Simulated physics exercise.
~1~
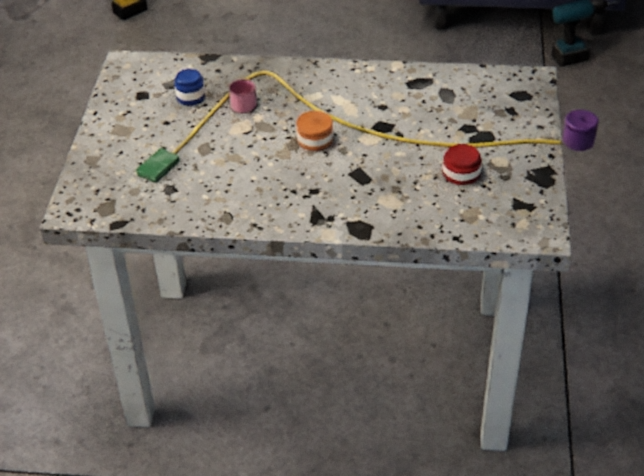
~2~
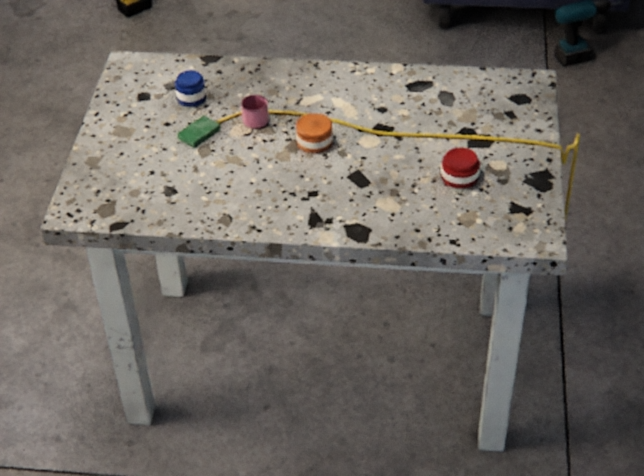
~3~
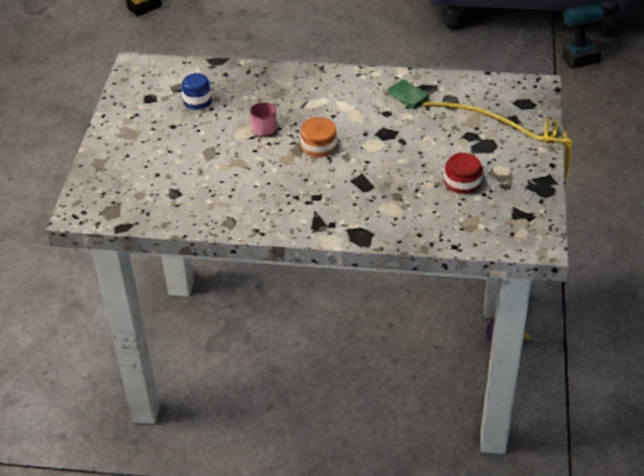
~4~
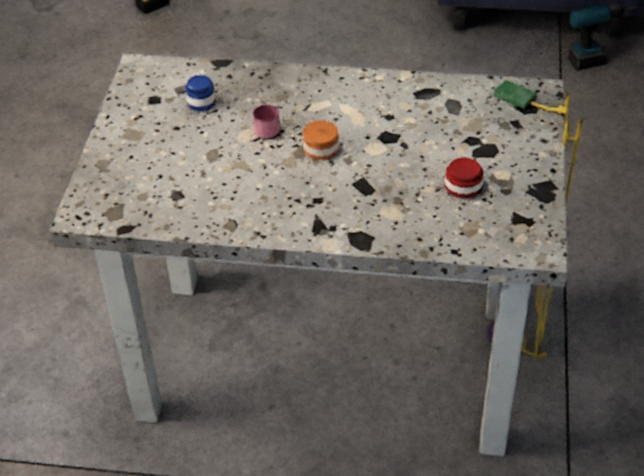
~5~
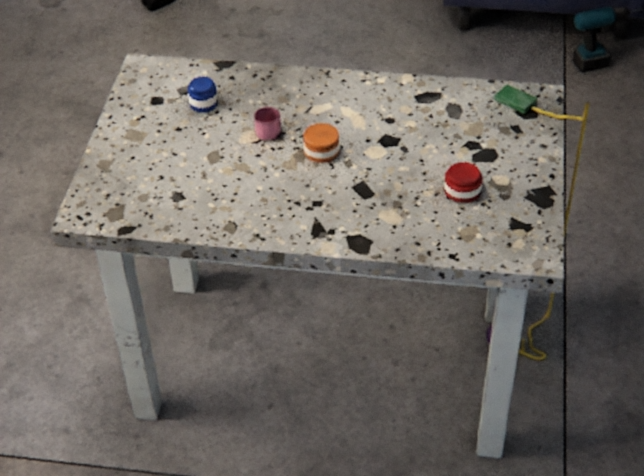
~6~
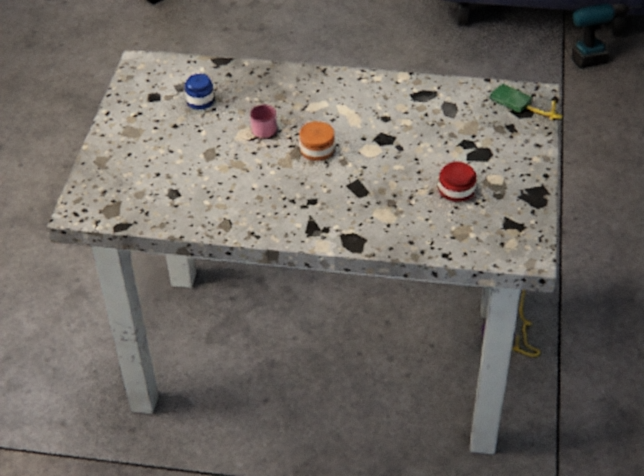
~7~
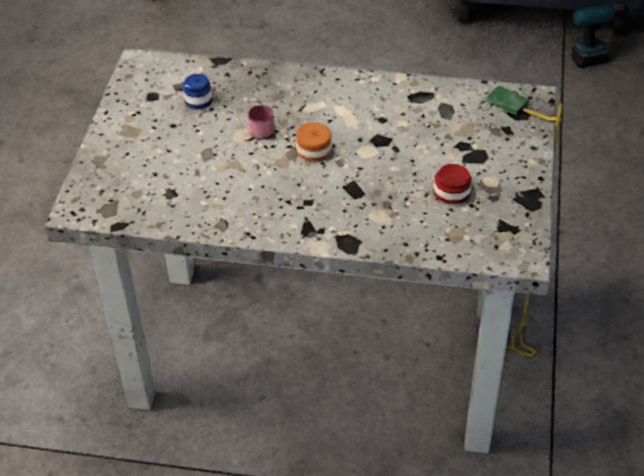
Purple cylinder dropping off a speckled table's right side, its yellow cable nudging a pink mug and dragging a green block to the far right corner.
